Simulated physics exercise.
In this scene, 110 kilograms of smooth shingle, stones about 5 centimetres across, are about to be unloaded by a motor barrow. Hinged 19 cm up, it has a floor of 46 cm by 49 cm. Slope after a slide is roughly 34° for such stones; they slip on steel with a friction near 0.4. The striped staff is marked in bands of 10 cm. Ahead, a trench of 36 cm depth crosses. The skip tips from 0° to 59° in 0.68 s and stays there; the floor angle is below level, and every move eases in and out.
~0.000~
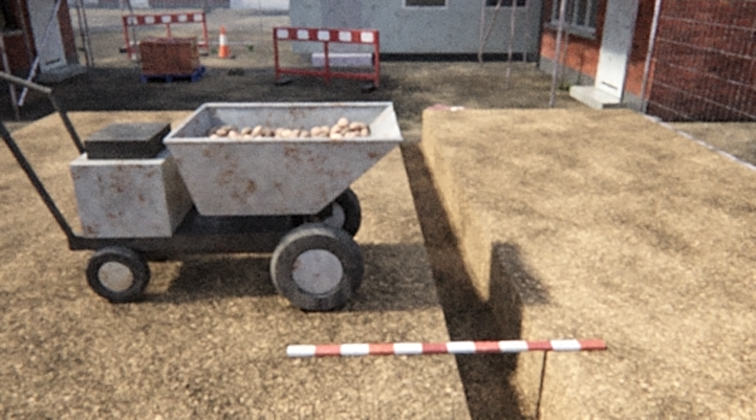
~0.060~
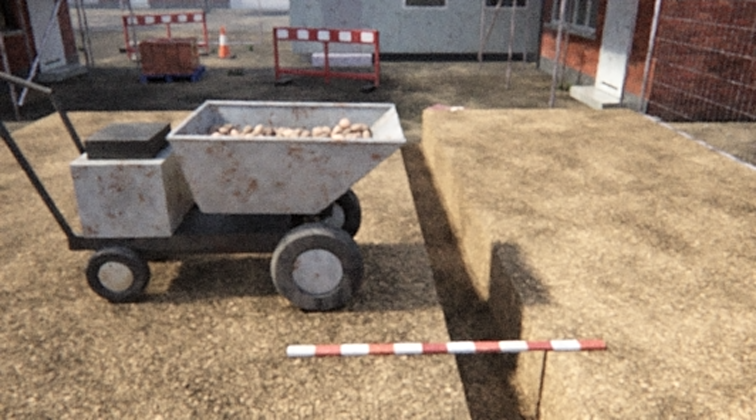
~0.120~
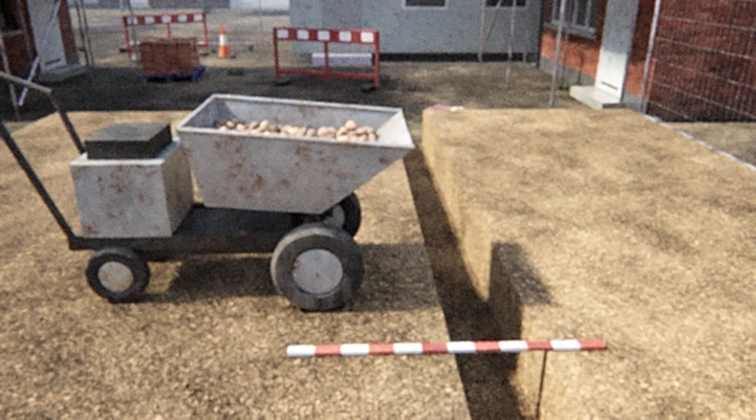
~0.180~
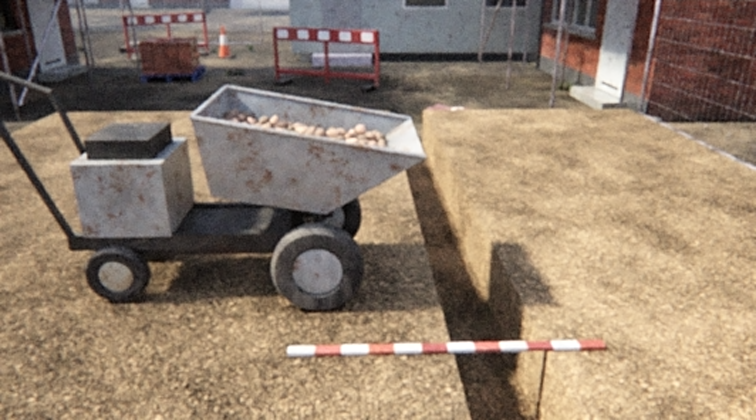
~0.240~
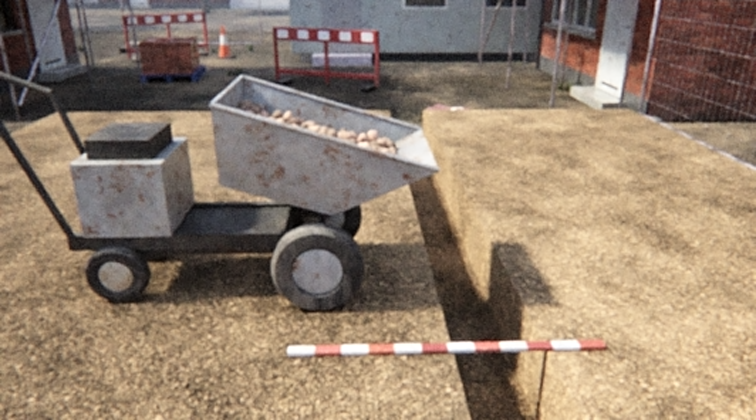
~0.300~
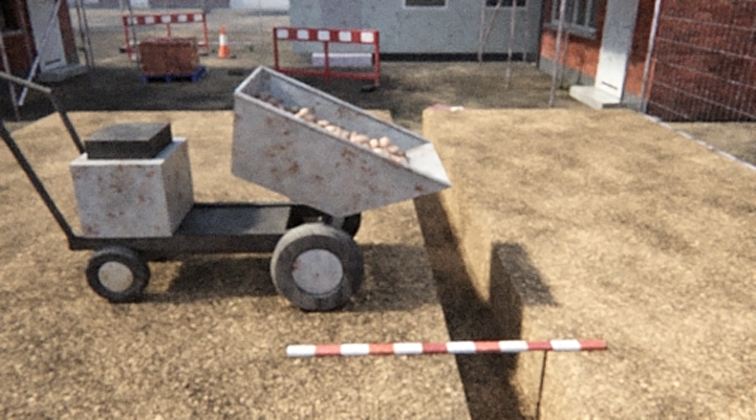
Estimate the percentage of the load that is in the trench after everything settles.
Roughly 62 per cent of the load.
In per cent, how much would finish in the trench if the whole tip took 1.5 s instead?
Probably about 75 in a hundred.
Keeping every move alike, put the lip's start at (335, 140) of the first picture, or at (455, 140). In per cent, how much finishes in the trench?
About 100 per cent from the first spot, about 20 from the second.
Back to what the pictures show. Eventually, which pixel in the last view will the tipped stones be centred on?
I'd point to around (492, 317).
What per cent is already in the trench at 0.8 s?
I'd put it near 10 per cent.
After 0.5 s the floor is at 50°; 100 % in the skip; the foremost stones are at (444, 216).
After 0.8 s the floor is at 59°; 89 % in the skip, 11 % in the trench; the foremost stones are at (510, 272).
After 1.1 s the floor is at 59°; 37 % in the skip, 31 % in the trench, 33 % past the trench; the foremost stones are at (631, 275).
After 3.1 s the floor is at 59°; 0 % in the skip, 62 % in the trench, 38 % past the trench; the foremost stones are at (739, 270).
